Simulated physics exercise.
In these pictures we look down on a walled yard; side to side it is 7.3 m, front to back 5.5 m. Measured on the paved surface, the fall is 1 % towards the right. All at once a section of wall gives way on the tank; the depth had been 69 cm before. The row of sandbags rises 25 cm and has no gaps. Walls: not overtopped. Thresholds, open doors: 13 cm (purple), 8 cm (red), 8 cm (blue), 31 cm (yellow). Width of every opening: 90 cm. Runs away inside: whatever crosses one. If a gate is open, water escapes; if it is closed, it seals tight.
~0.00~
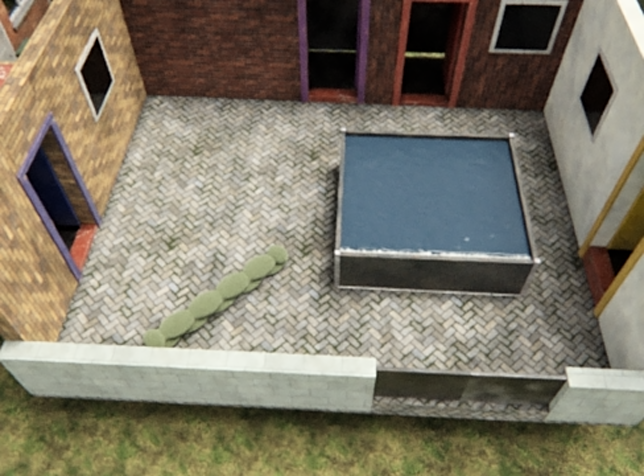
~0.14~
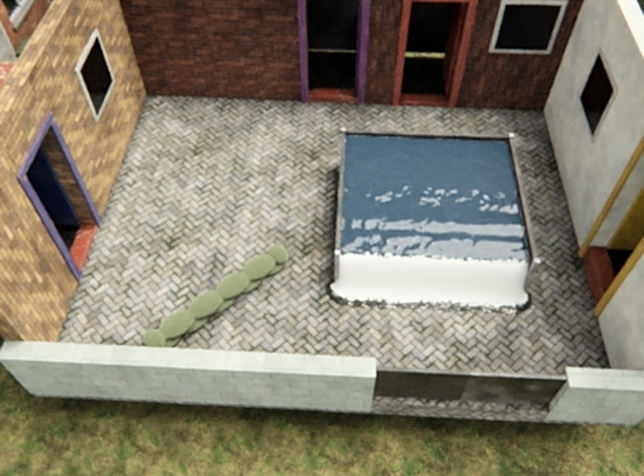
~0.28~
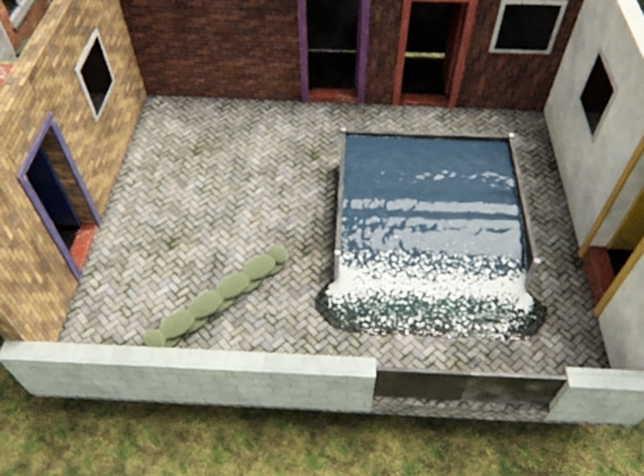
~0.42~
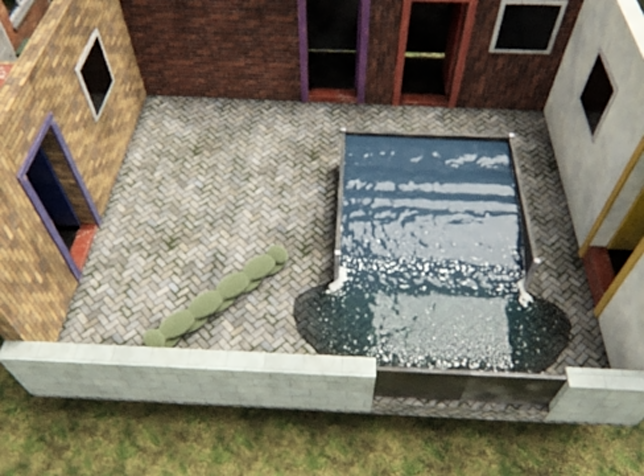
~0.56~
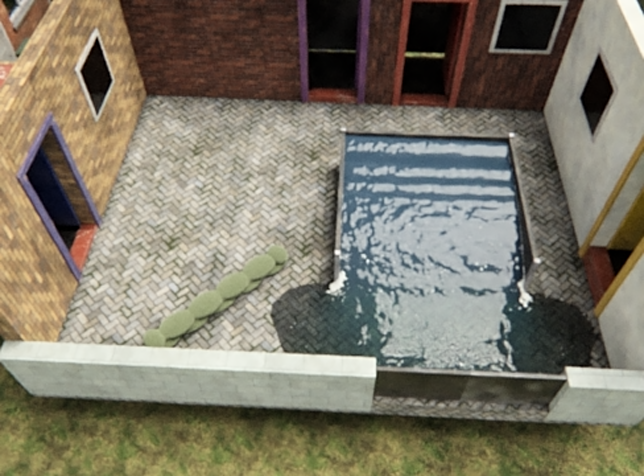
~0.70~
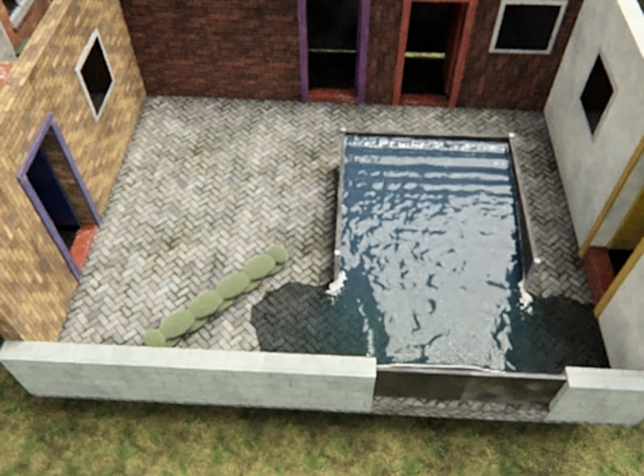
A raised rectangular tank of blue water stands right of centre in a paved, walled yard, seen from high above by a still camera. Brick walls with purple- and red-framed doorways enclose the left and back, pale walls the right and front, and a green segmented row lies diagonally at left. Water bursts white from the tank's near side, reaches the front wall and spreads darkly sideways, its surface rippling.
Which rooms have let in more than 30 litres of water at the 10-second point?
The room behind the purple door is at or below 30 litres; the room behind the red door is at or below 30 litres; the room behind the blue door is at or below 30 litres; the room behind the yellow door is at or below 30 litres.
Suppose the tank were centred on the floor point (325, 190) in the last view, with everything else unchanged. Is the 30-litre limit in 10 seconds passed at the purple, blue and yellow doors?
So the purple door tops the limit, the blue door tops the limit and the yellow door keeps within it.
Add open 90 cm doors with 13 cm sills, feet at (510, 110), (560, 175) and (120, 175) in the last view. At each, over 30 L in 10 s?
Taking them in order, the first gets enough, the second too little and the third too little.
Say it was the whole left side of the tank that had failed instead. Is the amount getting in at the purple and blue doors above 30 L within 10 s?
Measured against that limit, purple comes out short of it and blue comes out beyond it.
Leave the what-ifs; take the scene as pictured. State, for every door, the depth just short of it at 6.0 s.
Depths in cm: Purple 4, red 9, blue 4, yellow 12.
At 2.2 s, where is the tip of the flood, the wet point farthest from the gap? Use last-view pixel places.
Roughly at pixel (48, 367).
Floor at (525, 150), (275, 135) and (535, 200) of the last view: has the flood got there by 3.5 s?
First spot submerged, second not yet wet, third submerged.
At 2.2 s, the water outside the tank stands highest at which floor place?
Near (612, 397).
After 1.4 s water covers 20 % of the floor and is deepest (58 cm) near (612, 397); purple door not reached, red door not reached, blue door not reached, yellow door not reached.
After 2.2 s water covers 30 % of the floor and is deepest (61 cm) near (612, 397); purple door not reached, red door not reached, blue door not reached, yellow door 16 cm at the sill, 0 L in.
After 3.5 s water covers 55 % of the floor and is deepest (46 cm) near (530, 113); purple door not reached, red door not reached, blue door 7 cm at the sill, 0 L in, yellow door 26 cm at the sill, 0 L in.
After 6.0 s water covers 95 % of the floor and is deepest (22 cm) near (540, 114); purple door 4 cm at the sill, 0 L in, red door 9 cm at the sill, 3 L in, blue door 4 cm at the sill, 1 L in, yellow door 12 cm at the sill, 0 L in.
After 10.0 s water covers 95 % of the floor and is deepest (22 cm) near (186, 313); purple door 11 cm at the sill, 4 L in, red door 8 cm at the sill, 4 L in, blue door 7 cm at the sill, 2 L in, yellow door 14 cm at the sill, 0 L in.
